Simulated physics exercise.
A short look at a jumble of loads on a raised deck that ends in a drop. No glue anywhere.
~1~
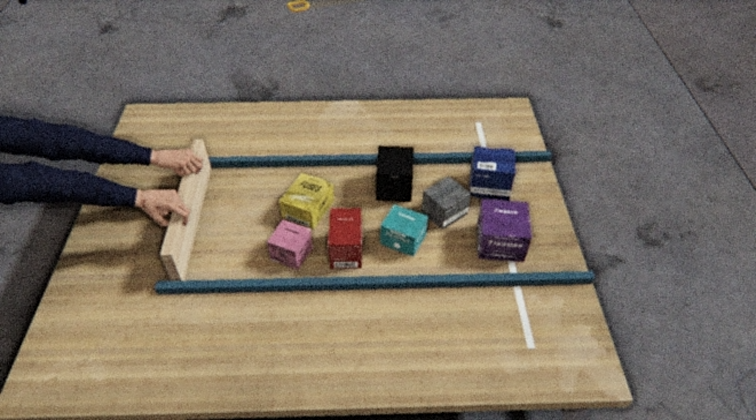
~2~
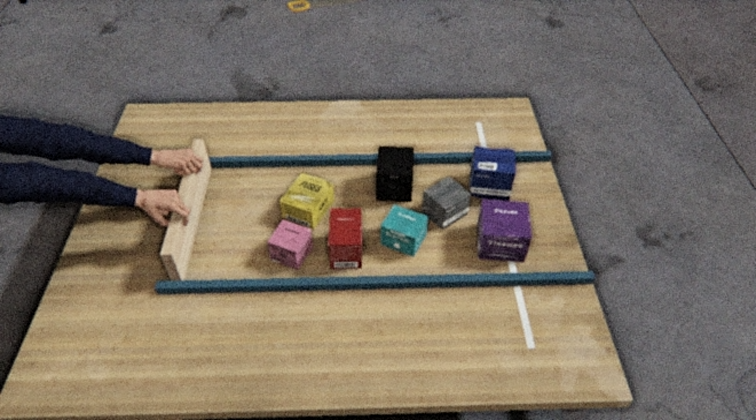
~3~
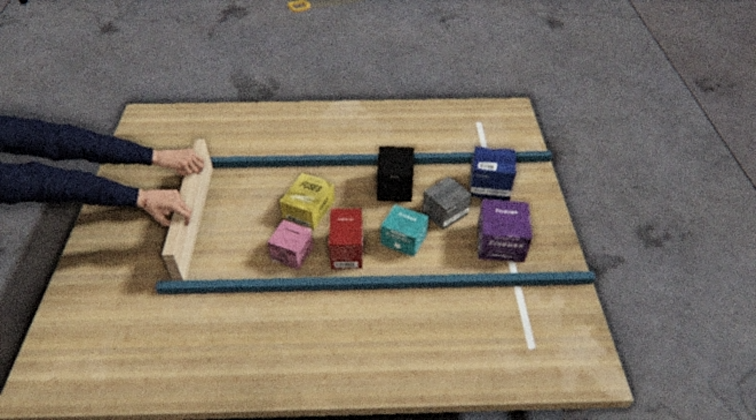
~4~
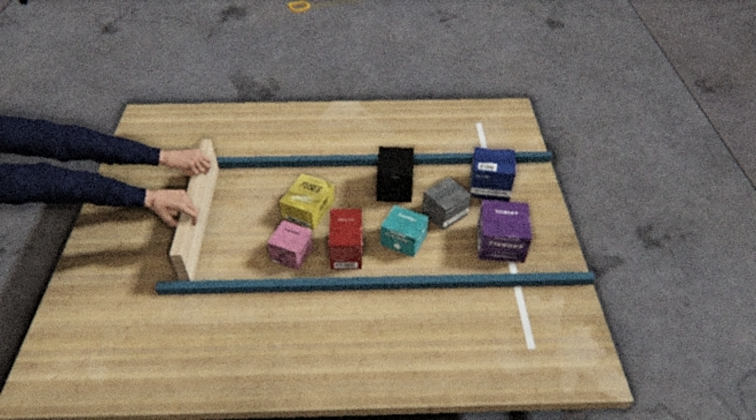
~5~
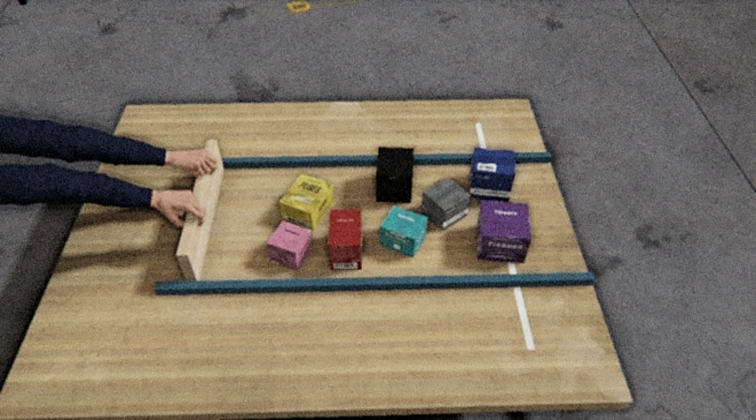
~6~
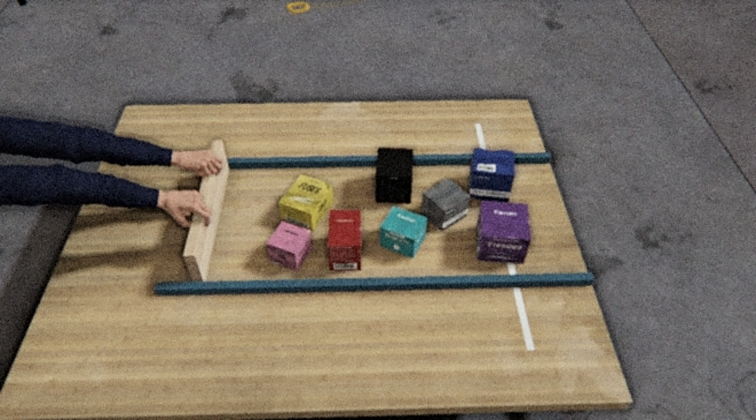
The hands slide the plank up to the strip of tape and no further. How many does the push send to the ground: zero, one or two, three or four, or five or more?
Outcome: The number that fall off is three or four.
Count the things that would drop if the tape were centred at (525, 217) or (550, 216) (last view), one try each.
In that order 6 and 6.
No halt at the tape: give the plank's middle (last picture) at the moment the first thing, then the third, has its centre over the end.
At (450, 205) for the first, at (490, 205) for the third.
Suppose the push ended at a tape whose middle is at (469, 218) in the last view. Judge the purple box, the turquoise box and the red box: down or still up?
The purple box falls; the turquoise box is kept; the red box remains up.
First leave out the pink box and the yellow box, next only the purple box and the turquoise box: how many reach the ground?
First 1, then 1.
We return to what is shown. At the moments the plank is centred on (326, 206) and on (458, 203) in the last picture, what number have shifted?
By then 4, and 8.
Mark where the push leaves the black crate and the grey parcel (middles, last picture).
About (544, 168), and the other about (556, 205).
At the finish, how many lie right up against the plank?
In contact: 2.
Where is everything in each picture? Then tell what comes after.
In the first picture, blue parcel (492, 173); purple box (503, 230); grey parcel (446, 203); plank (189, 207); tape (500, 216).
In the second picture, purple box (503, 230); plank (189, 207).
In the third picture, grey parcel (446, 203); black crate (395, 174).
In the fourth picture, blue parcel (492, 174); pink box (291, 245).
In the fifth picture, purple box (503, 232); red box (346, 239).
In the sixth picture, blue parcel (491, 175); purple box (503, 232); grey parcel (445, 205); plank (209, 208); tape (500, 217).
Soon after, none off yet; blue parcel at rest near (491, 175); purple box at rest near (503, 232); grey parcel at rest near (445, 205).
Then, none off yet; blue parcel at rest near (491, 175); purple box at rest near (503, 232); grey parcel moved a little near (452, 201).
Further on, none off yet; blue parcel moved about its own width near (533, 175); purple box moved about its own width near (573, 227); grey parcel moved well along near (505, 204).
By the end, the number that fall off is three or four; fallen, turquoise box, purple box and blue parcel.
